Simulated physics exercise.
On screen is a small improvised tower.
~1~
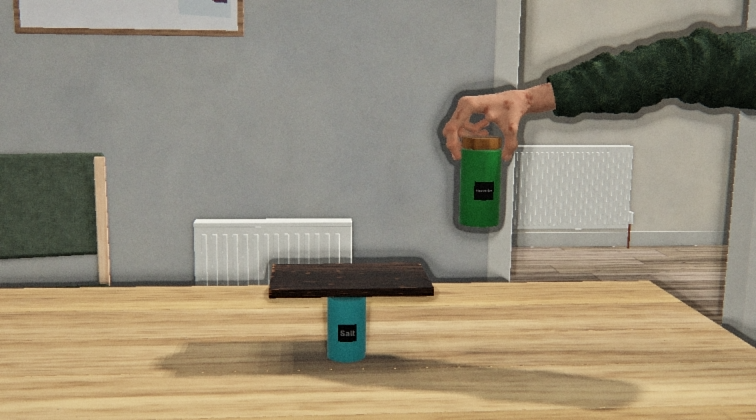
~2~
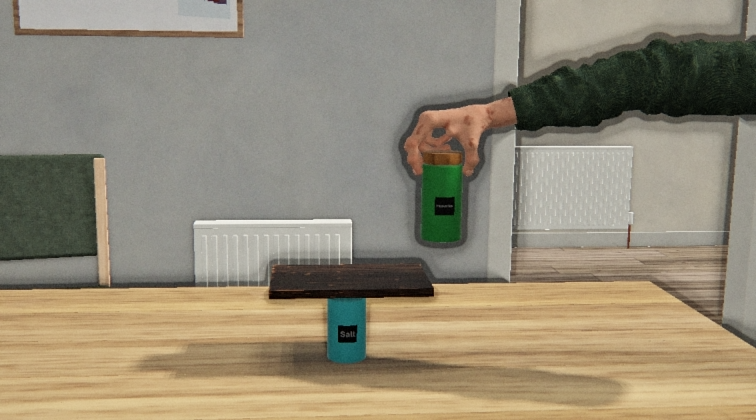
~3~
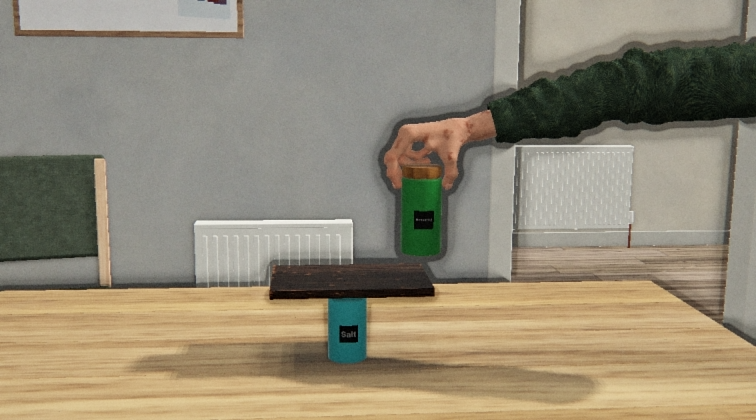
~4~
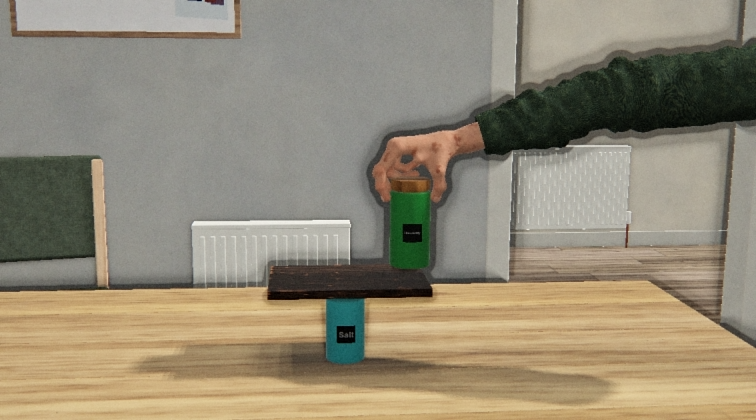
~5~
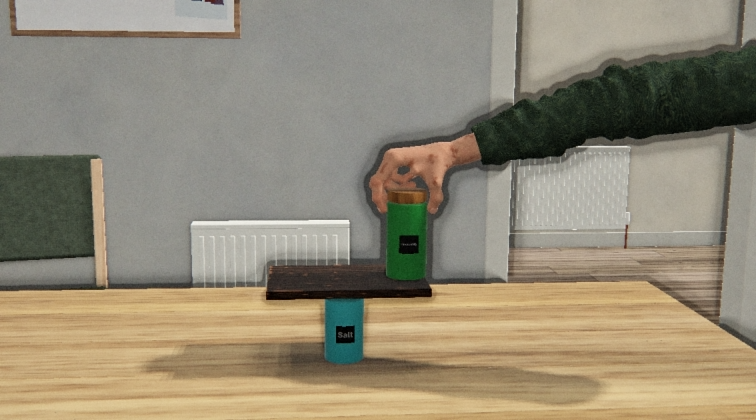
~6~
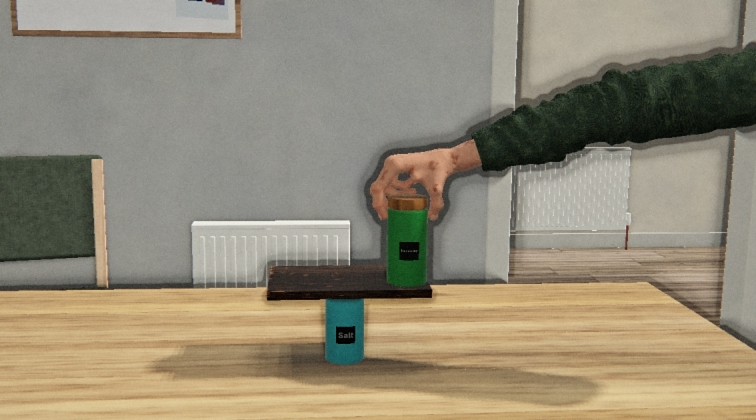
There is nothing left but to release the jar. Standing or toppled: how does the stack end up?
My guess is the stack won't stay standing.
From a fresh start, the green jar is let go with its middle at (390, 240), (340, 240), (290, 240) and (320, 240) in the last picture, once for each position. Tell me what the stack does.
The first time it collapses, the second time it stays standing, the third time it collapses, and the fourth time it stays standing.
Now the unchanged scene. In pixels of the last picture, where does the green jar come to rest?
Close to pixel (513, 361).
Then, 0.30 s on from there, green jar now fallen; black board turned 40° from how it was put.
Then, 0.50 s on from there, black board turned 71° from how it was put.
Then, 0.80 s on from there, black board now fallen.
In the end, fallen, green jar and black board; turquoise jar unmoved. At the end, from the last picture's camera, green jar near (513, 360). The stack comes apart.
